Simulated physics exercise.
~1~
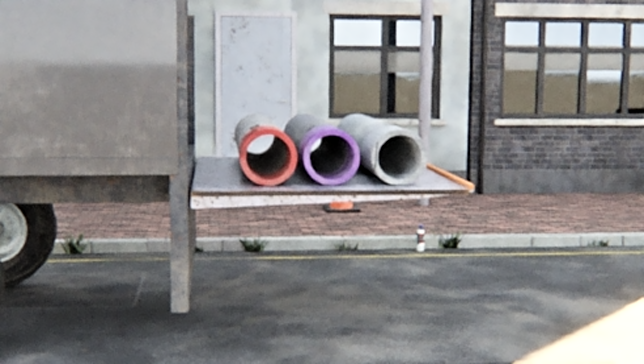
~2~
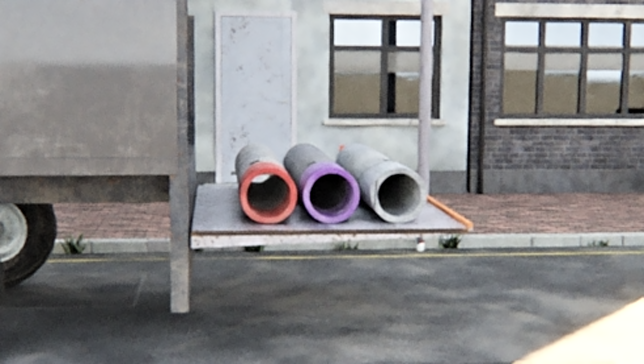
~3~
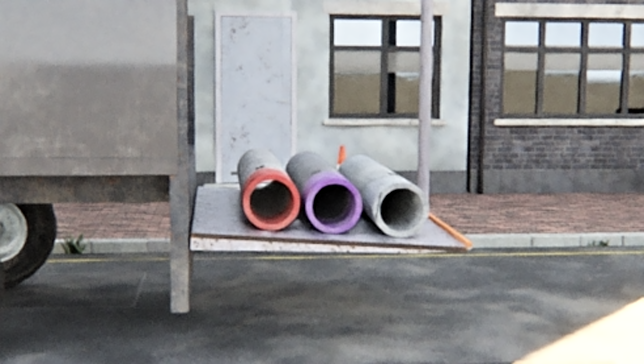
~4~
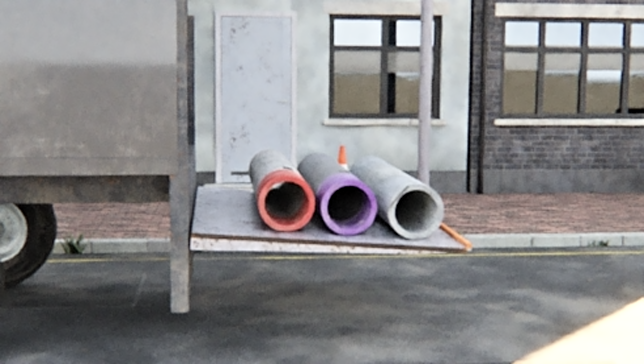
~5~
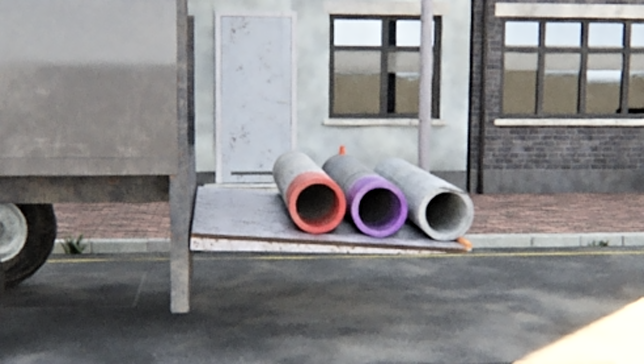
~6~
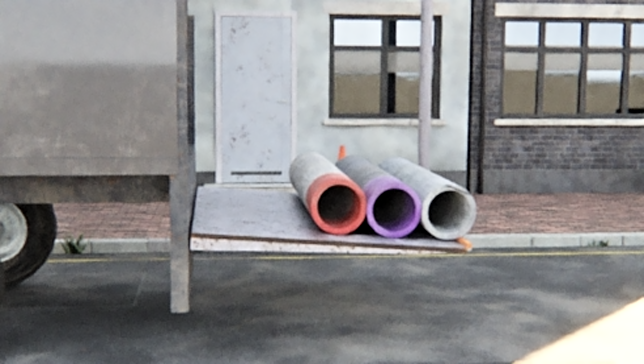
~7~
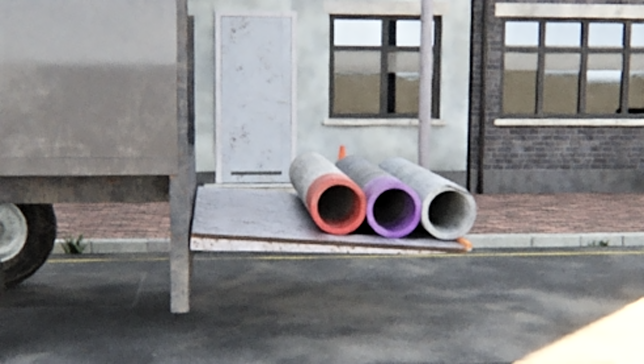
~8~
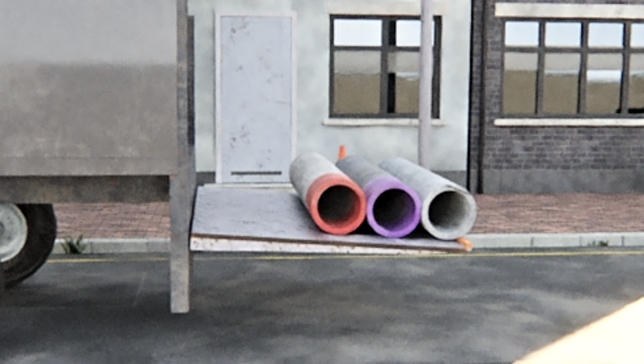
The clip opens on the back of a grey lorry by a kerb, its flat plate sticking out to the right with three concrete pipes lying side by side, red-ended, purple-ended and plain grey. The plate sinks towards the road, carrying the pipes down with it. Its outer edge then dips, and the pipes begin to roll slowly to the right. They keep rolling down the slope until the grey one reaches the orange stop at the edge. The purple and red pipes close up behind it, and all three lie still on the tilted plate.
